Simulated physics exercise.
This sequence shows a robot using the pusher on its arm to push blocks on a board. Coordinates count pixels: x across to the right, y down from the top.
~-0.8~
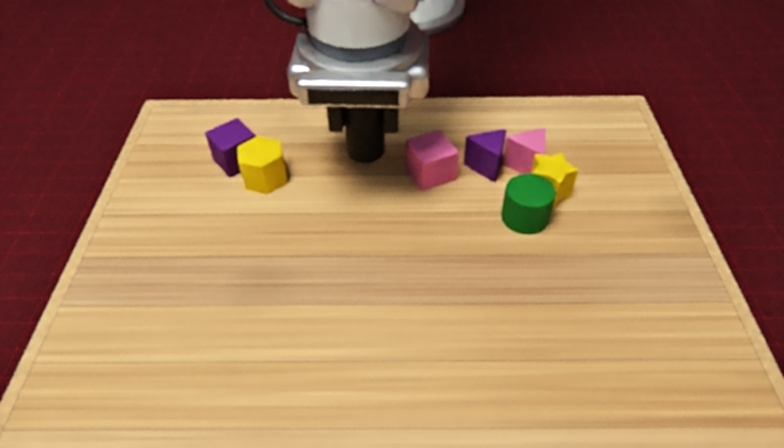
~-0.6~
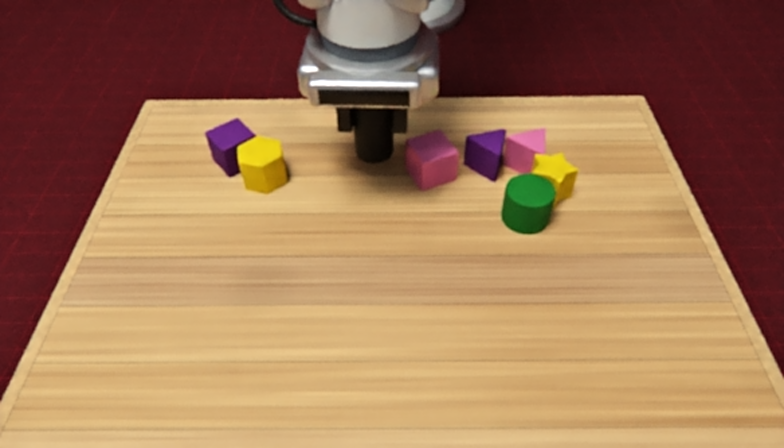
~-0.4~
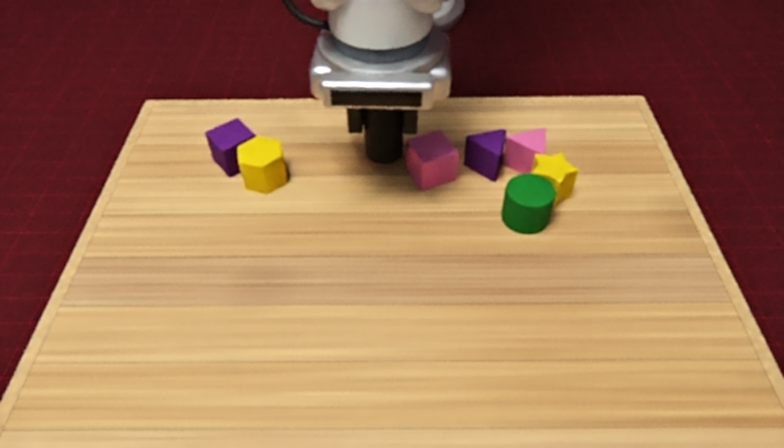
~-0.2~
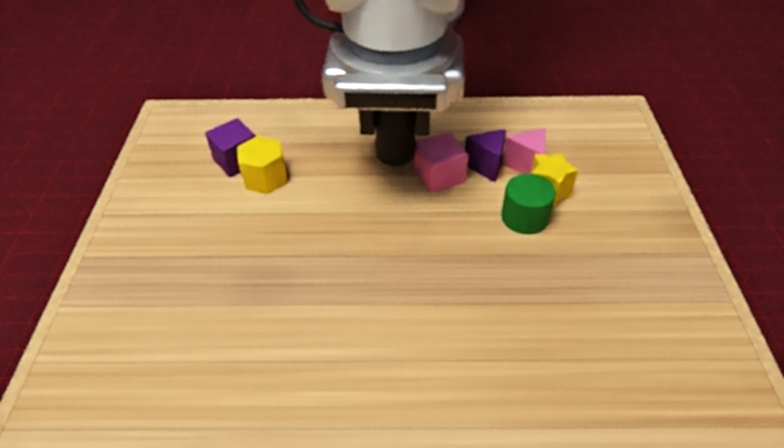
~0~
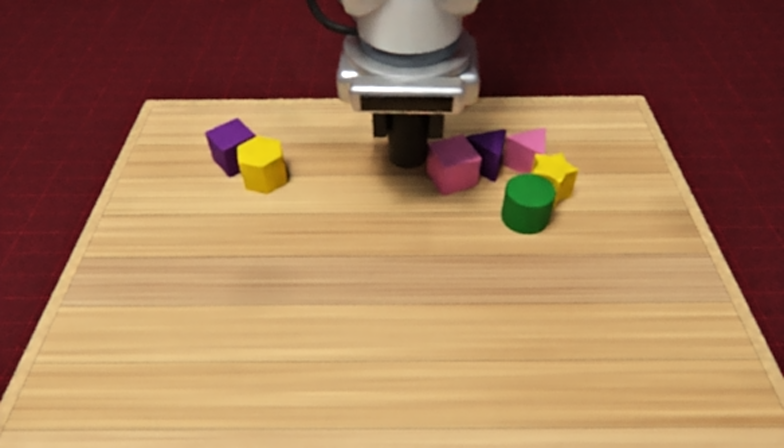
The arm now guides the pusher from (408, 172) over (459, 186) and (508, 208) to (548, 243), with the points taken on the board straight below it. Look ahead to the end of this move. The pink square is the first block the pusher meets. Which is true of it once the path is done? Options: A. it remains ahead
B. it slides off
My answer is option B.
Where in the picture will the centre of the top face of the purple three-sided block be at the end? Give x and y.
The purple three-sided block ends near (519, 129).
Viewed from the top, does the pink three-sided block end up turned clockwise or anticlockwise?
From above, it turns clockwise.
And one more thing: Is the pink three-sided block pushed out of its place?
In short: Yes.
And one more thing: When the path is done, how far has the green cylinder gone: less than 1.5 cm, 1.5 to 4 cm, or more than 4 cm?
Travels over 4 cm.
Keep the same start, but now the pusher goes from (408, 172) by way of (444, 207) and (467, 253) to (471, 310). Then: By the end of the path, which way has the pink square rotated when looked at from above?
The twist is anticlockwise.
On the path given first. One third of the way, pusher (461, 170); pink square (508, 151), turned 40° anticlockwise; purple three-sided block (516, 131), turned 15° anticlockwise; pink three-sided block (547, 138), turned 40° clockwise.
Two thirds of the way, pusher (511, 192); pink square (536, 156), turned 100° anticlockwise; purple three-sided block (519, 129), turned 40° anticlockwise; green cylinder (553, 201); pink three-sided block (556, 134), turned 35° clockwise; yellow star (579, 167), turned 25° clockwise.
At the end, pusher (553, 228); pink square (537, 156), turned 100° anticlockwise; purple three-sided block (519, 129), turned 40° anticlockwise; green cylinder (605, 232); pink three-sided block (556, 134), turned 35° clockwise; yellow star (580, 167), turned 25° clockwise.
